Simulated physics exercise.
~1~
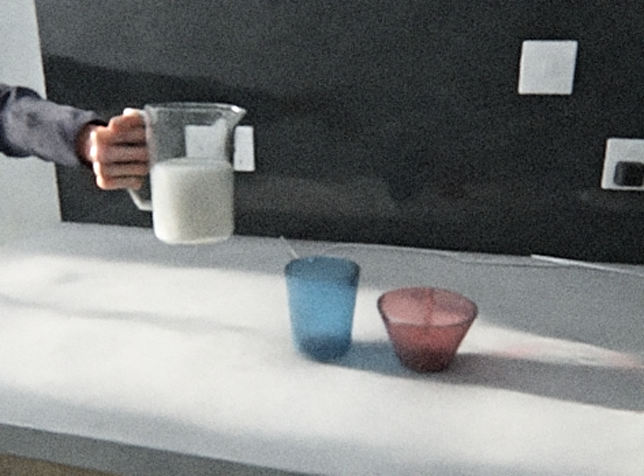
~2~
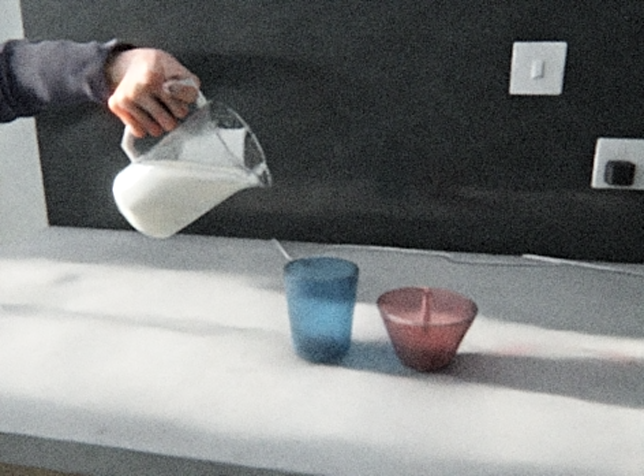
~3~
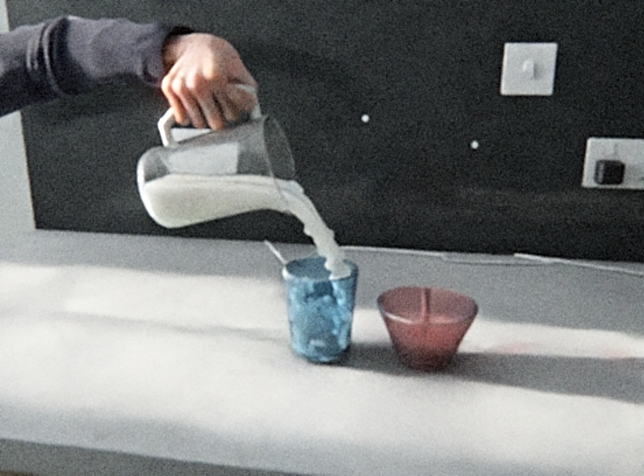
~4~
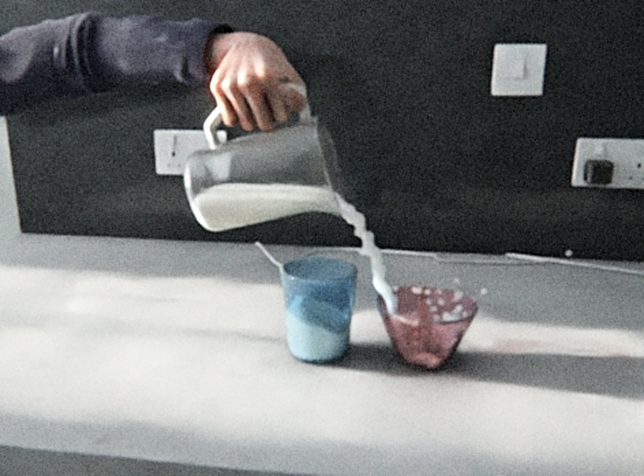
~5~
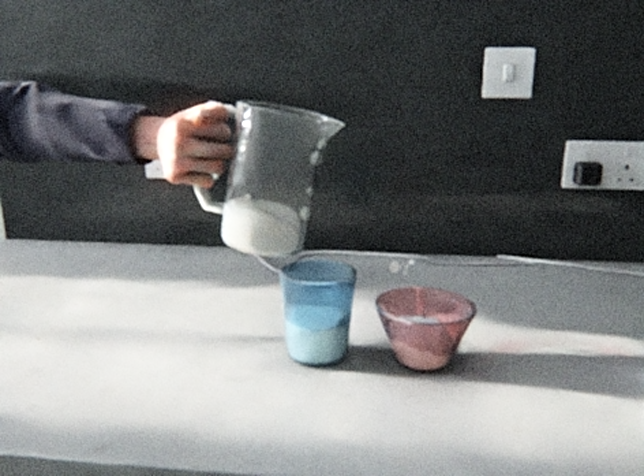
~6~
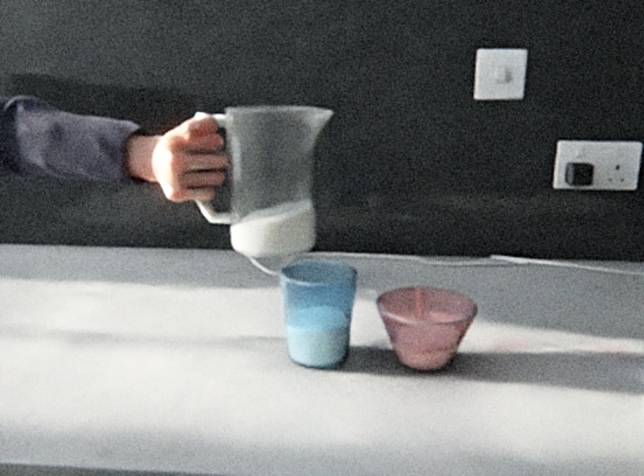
A hand holding a clear jug of milk moves in from the left above a pale work surface, where an empty blue tumbler stands beside an empty red cup. The hand tips the jug steadily until milk streams into the blue tumbler and swirls inside it. Still tilted, the jug sweeps right, and the stream crosses to the red cup, splashing up droplets around its rim. The hand then turns the jug upright, ending the pour. At the end, milk partly fills both the tumbler and the cup, and some remains in the jug held above them.
